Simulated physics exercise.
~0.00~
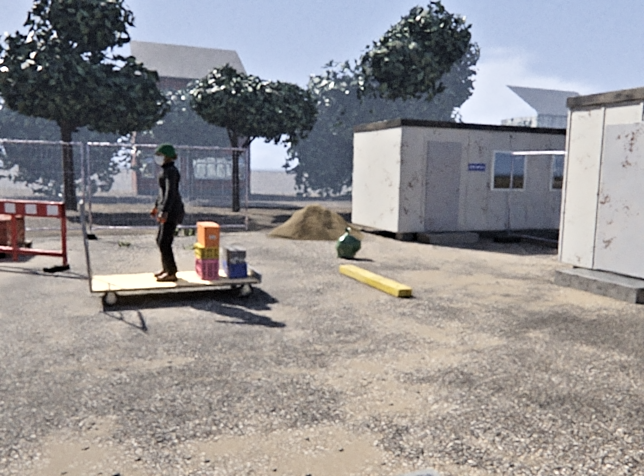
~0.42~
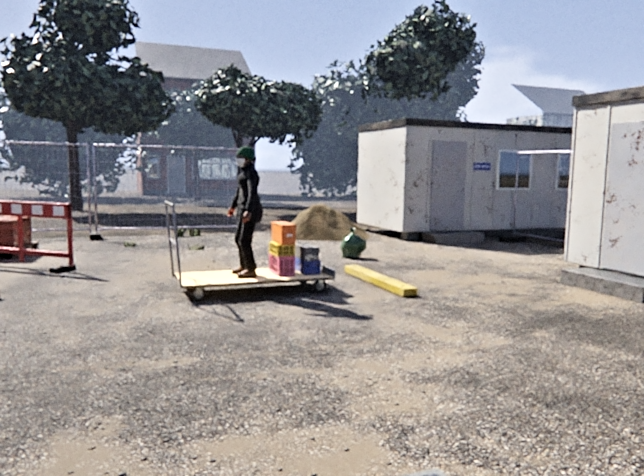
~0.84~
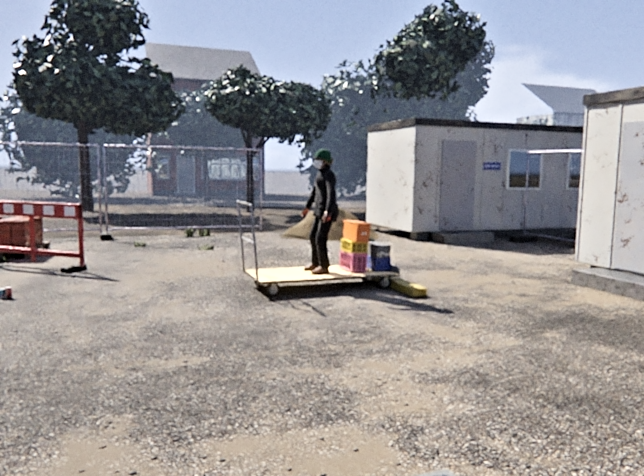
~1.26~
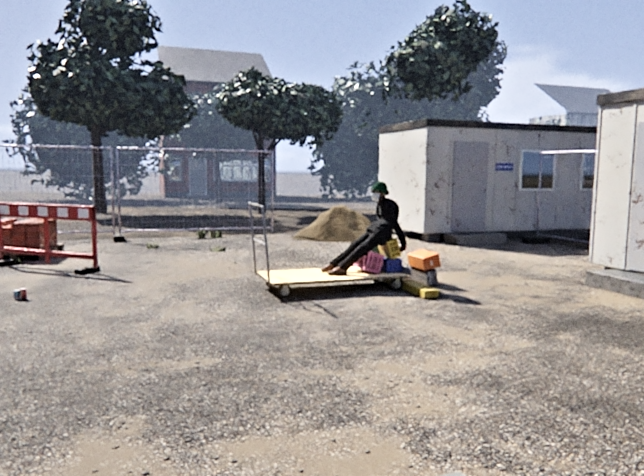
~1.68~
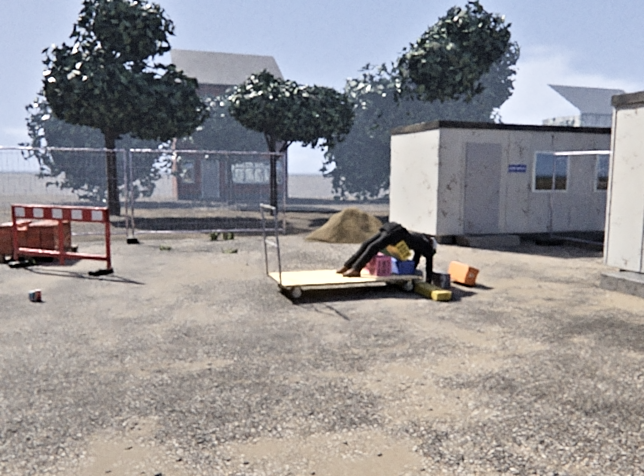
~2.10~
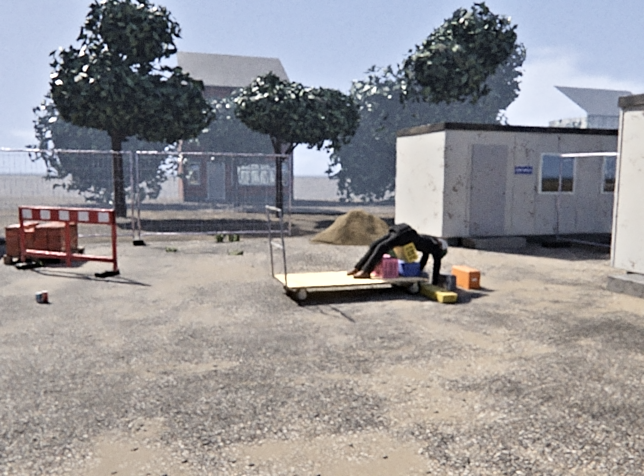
A flat cart carrying a standing worker and a stack of colourful boxes rolled right until it hit a yellow beam and stopped. The worker toppled forward over the boxes, the orange and grey ones landed beyond the cart, and the yellow one stayed aboard.
